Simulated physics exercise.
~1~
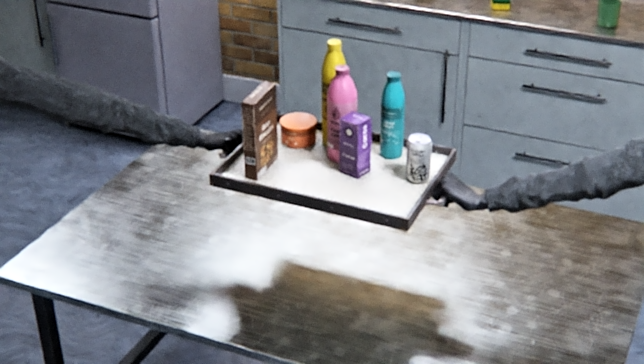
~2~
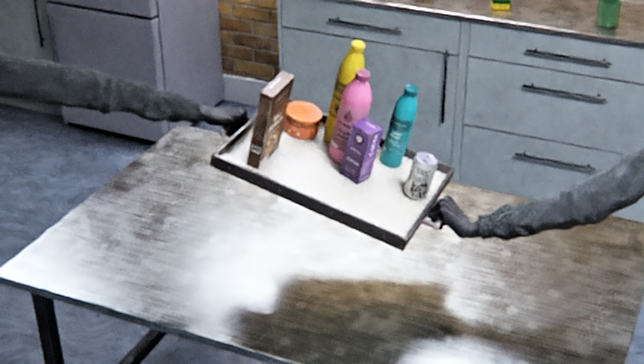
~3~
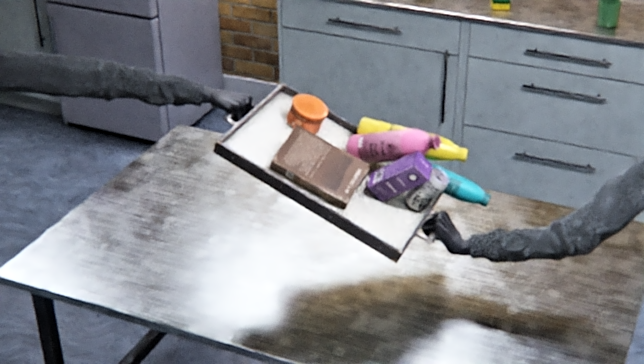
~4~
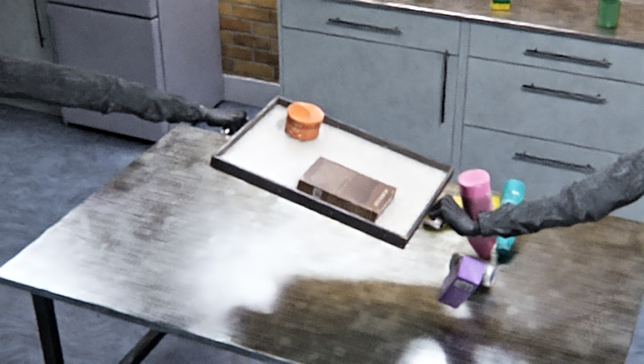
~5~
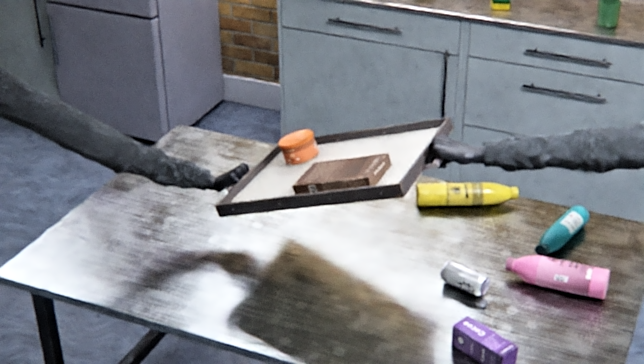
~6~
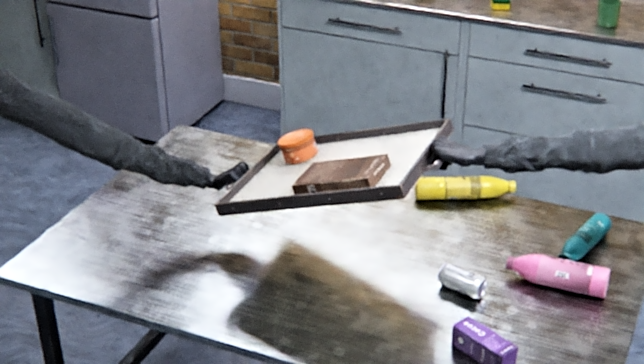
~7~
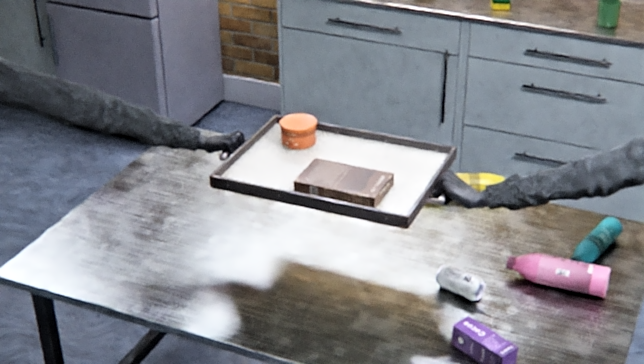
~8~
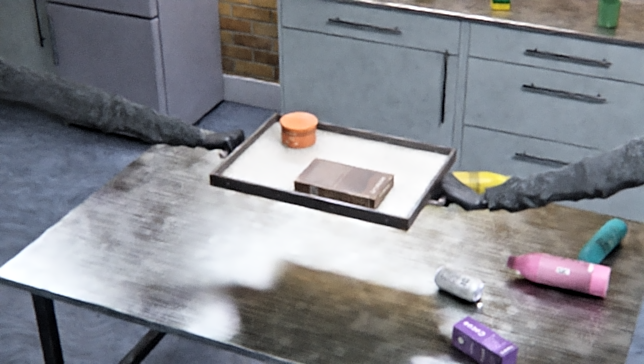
Two dark-sleeved, gloved hands hold a dark-rimmed tray over a worn wooden table in a kitchen with grey-blue cabinets, seen from slightly above. On it stand a brown packet, an orange tub, yellow, pink and turquoise bottles, a purple carton and a white can. The hands tip the tray down to the right, and the packet falls flat while the bottles, carton and can topple and spill off the right side onto the table. The tray then tilts the other way and returns to level. The tub stays upright beside the fallen packet, while the five spilled items lie on the table.
